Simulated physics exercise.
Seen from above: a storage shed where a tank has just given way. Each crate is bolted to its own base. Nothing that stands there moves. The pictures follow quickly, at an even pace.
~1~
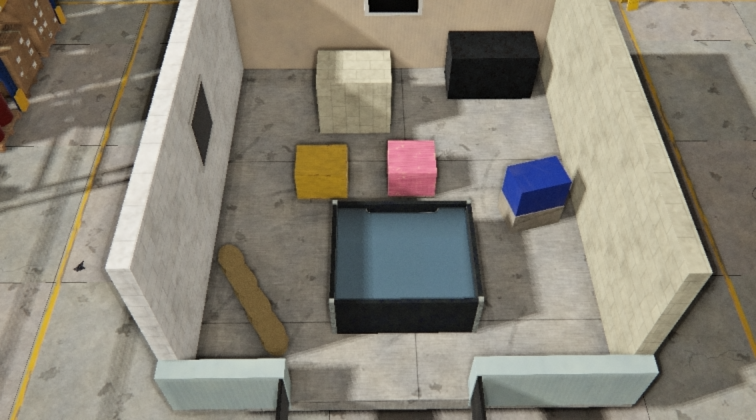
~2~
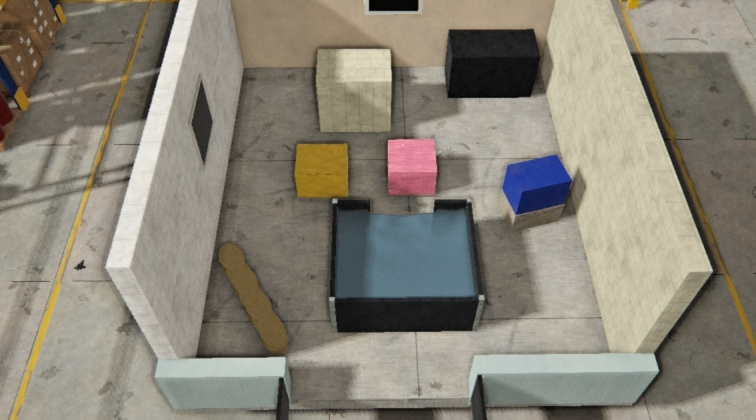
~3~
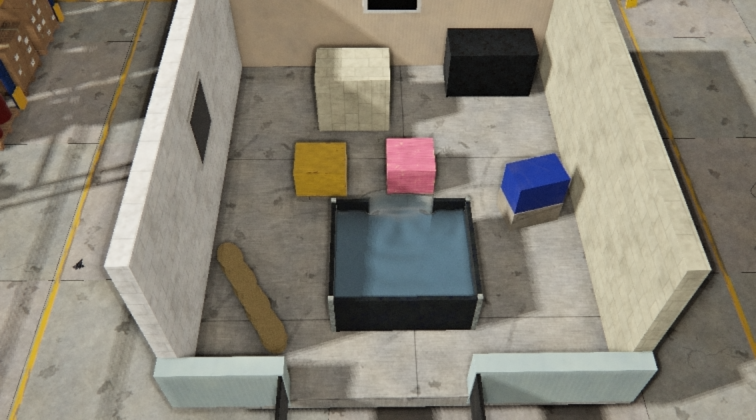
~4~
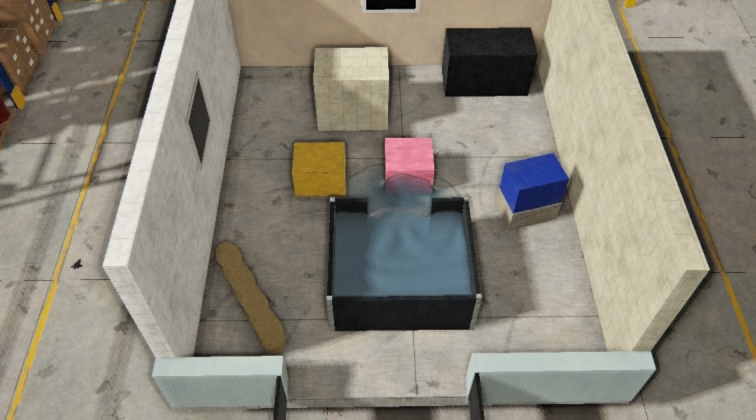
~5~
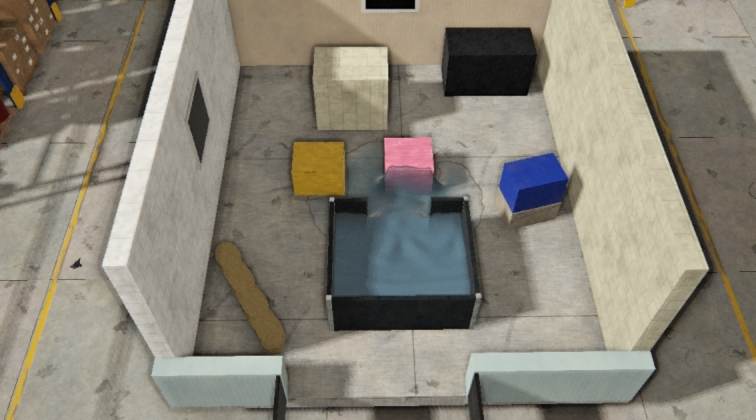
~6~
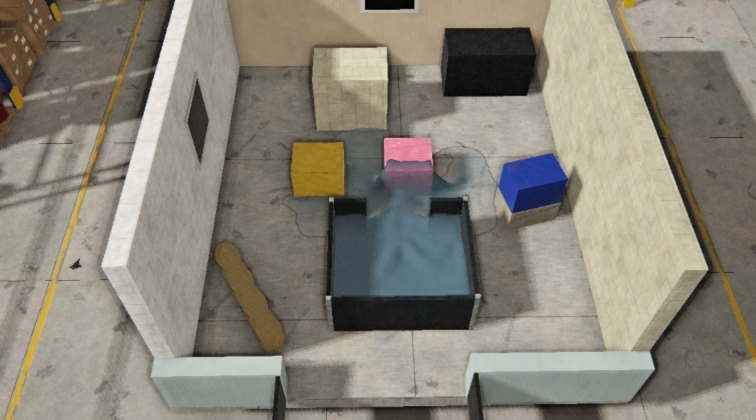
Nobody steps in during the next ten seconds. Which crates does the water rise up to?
In the end: The yellow crate gets wet; the blue crate stays dry; the pink crate gets wet.
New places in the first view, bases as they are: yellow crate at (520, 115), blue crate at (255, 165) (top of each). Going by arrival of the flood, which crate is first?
It is the pink crate.
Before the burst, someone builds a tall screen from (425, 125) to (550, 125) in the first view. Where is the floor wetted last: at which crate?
Last comes the blue crate.
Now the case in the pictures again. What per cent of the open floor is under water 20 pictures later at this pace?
I make it 75 per cent.
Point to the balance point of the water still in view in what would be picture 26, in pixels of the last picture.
Close to (405, 207).
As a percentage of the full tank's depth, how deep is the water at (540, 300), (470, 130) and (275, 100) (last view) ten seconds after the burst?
In turn 8, 6 and 8 in a hundred.
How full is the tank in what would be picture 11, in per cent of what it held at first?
Close to 60 %.
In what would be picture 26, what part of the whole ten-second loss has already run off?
Near 0 in a hundred.
A moment on, water covers 30 % of the floor; the yellow crate water round its plinth, the blue crate water round its plinth, the pink crate water round its plinth.
Next, water covers 60 % of the floor; the yellow crate water round its plinth, the blue crate water round its plinth, the pink crate water round its plinth.
Then, water covers 75 % of the floor; the yellow crate water round its plinth, the blue crate water round its plinth, the pink crate water round its plinth.
Later, water covers 95 % of the floor; the yellow crate water round its plinth, the blue crate water round its plinth, the pink crate water round its plinth.
In the end, water covers 100 % of the floor; the yellow crate was topped, the blue crate stayed above the water, the pink crate was topped.
